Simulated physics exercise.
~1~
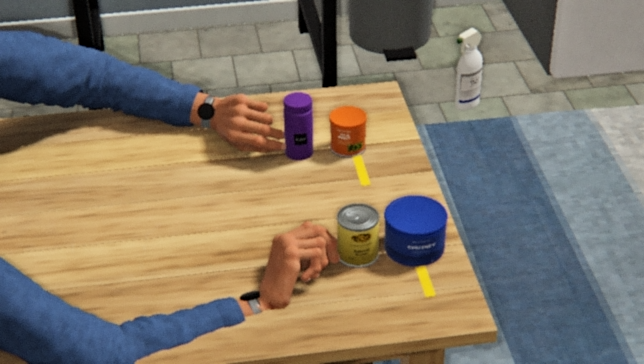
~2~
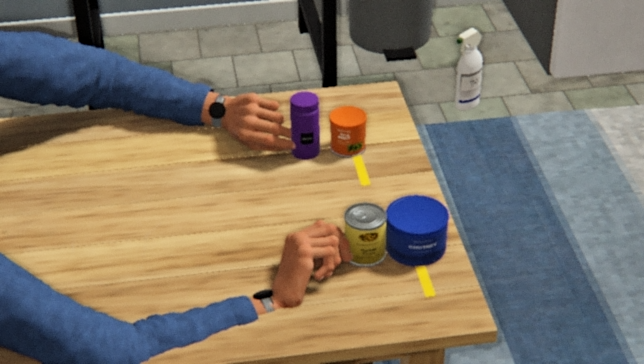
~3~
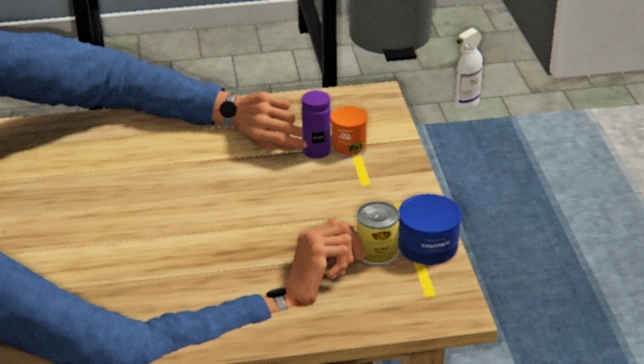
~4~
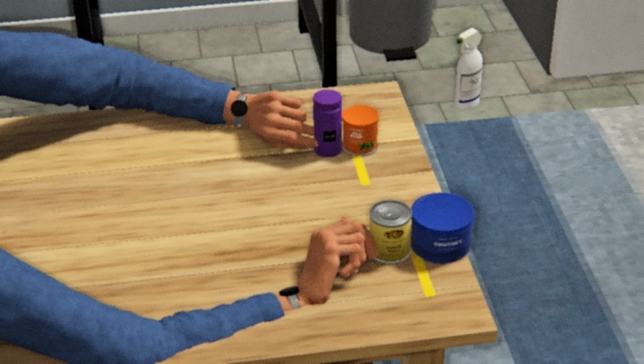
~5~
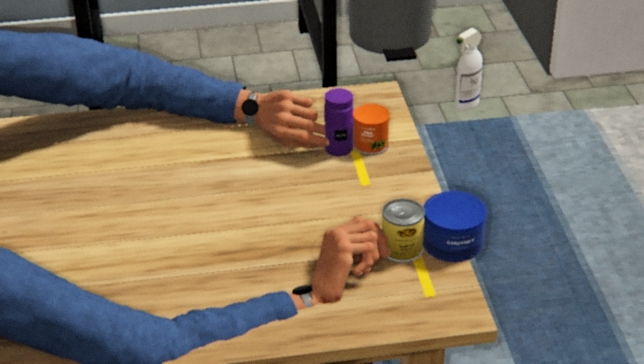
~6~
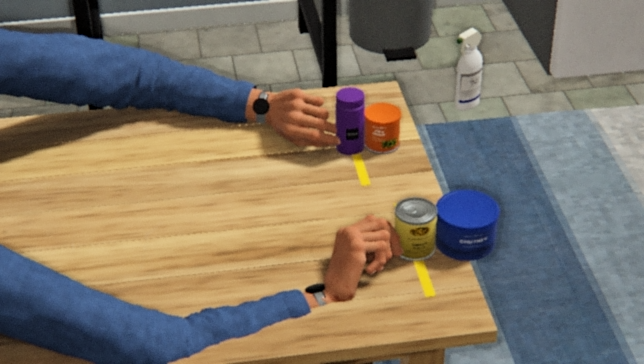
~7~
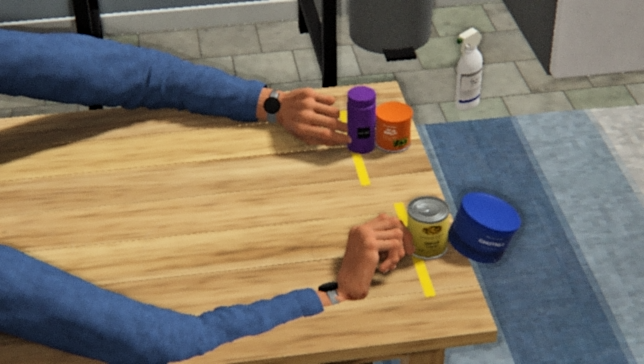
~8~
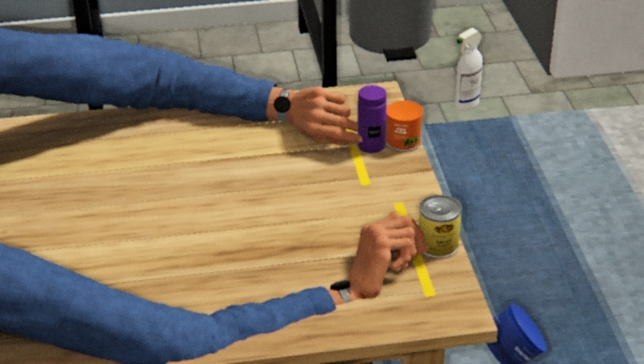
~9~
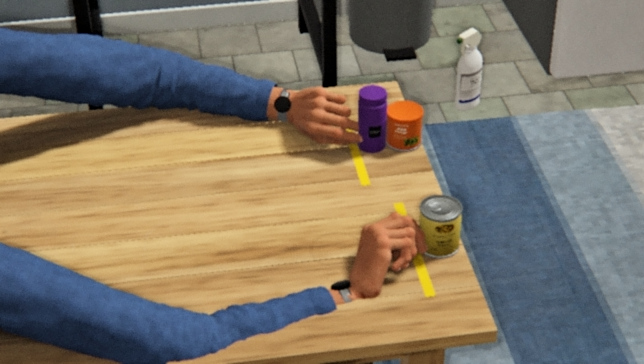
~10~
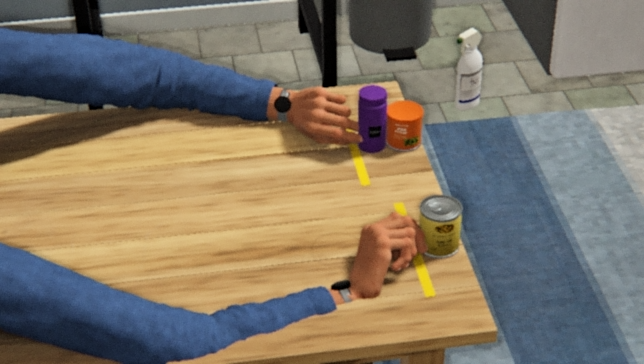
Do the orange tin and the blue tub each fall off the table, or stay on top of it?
The orange tin stays on the table near its edge. The blue tub tips over the edge and falls off.
Two blue-sleeved arms wearing dark watches reach from the left across a wooden table, seen from above at an angle, with a blue striped rug and a white spray bottle on the floor beyond. The far hand is behind a purple jar and an orange tin, the near hand behind a yellow tin and a wide blue tub. Both hands push their pairs steadily right, past strips of yellow tape. The blue tub slides over the edge, tips and drops toward the floor, out of sight. The hands stop, and the purple jar, orange tin and yellow tin stay on the table.
